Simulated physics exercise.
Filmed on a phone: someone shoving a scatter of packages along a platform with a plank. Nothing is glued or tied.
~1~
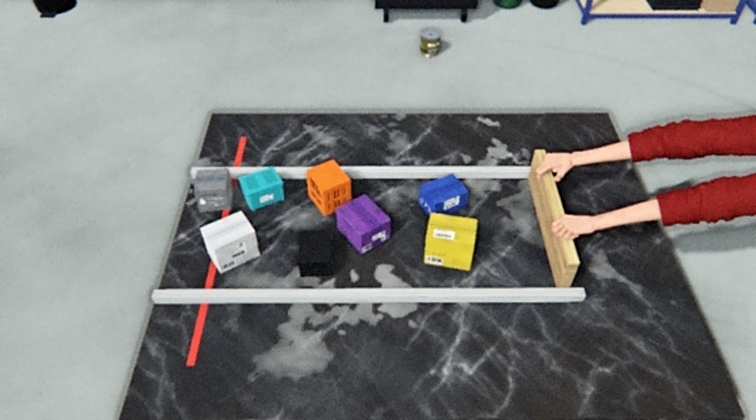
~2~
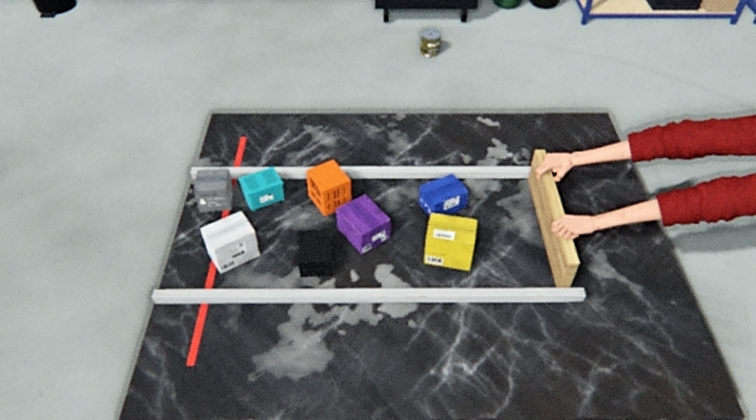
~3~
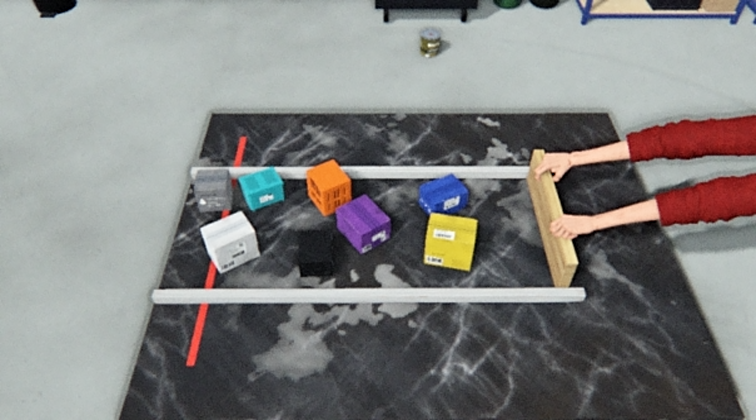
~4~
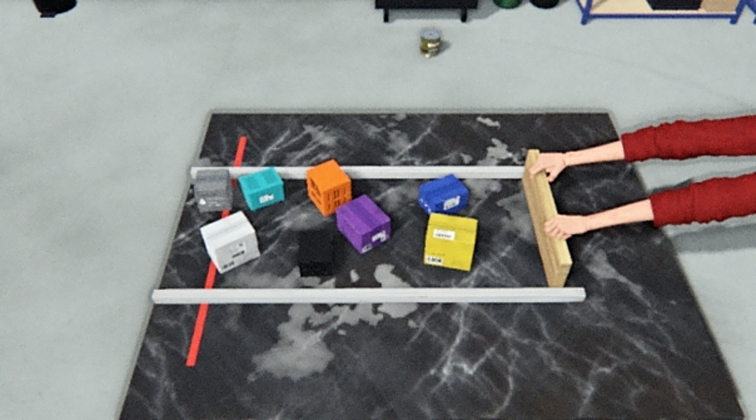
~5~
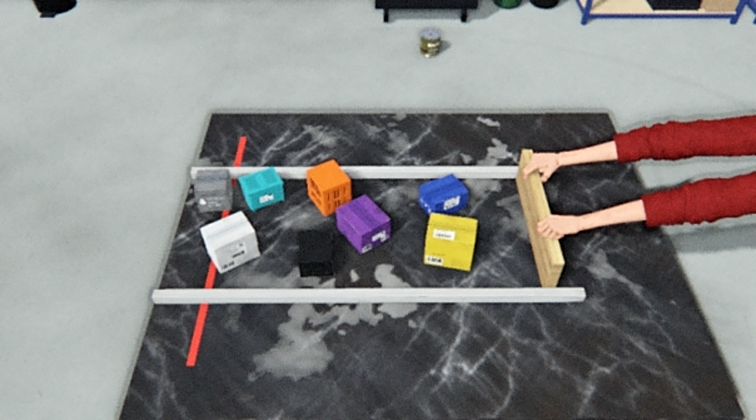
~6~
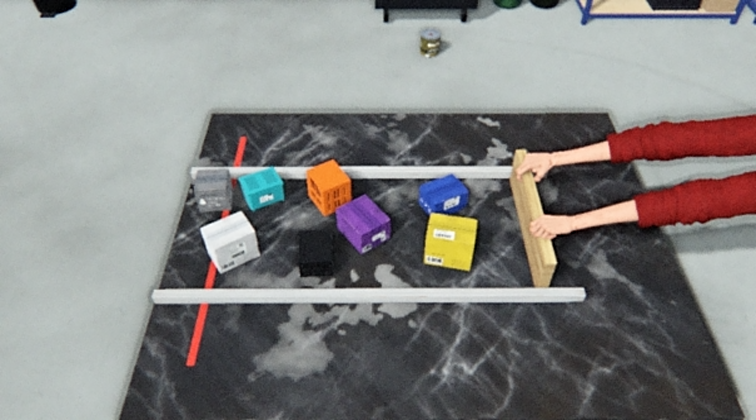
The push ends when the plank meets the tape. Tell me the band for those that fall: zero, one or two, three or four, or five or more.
Here the number that fall off is five or more.
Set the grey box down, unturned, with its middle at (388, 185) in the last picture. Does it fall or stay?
It comes down.
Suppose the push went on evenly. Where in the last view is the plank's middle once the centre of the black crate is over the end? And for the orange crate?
About (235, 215), and (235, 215) for the other.
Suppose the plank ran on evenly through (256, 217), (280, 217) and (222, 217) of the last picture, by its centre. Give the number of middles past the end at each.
In that order 3, 1 and 5.
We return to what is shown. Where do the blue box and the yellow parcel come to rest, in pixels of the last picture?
About (208, 191), and the other about (188, 247).
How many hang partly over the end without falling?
Overhanging: 0.
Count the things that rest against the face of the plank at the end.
3 of them.
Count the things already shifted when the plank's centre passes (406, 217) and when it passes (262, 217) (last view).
At the one place 3, at the other 8.
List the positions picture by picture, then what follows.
The first picture shows grey box (214, 190); white parcel (231, 242); turquoise tote (262, 189); plank (551, 216); tape (221, 232).
The second picture shows white parcel (231, 242); yellow parcel (450, 242).
The third picture shows turquoise tote (262, 189); blue box (443, 197).
The fourth picture shows grey box (214, 190); purple parcel (363, 224).
The fifth picture shows white parcel (231, 242); plank (537, 216).
The sixth picture shows grey box (214, 190); white parcel (231, 242); turquoise tote (262, 189); plank (530, 216); tape (221, 232).
A little later, none off yet; grey box at rest near (214, 190); white parcel at rest near (231, 242); turquoise tote at rest near (262, 189).
When it is over, the number that fall off is five or more; down, orange crate, black crate, turquoise tote, white parcel and grey box.
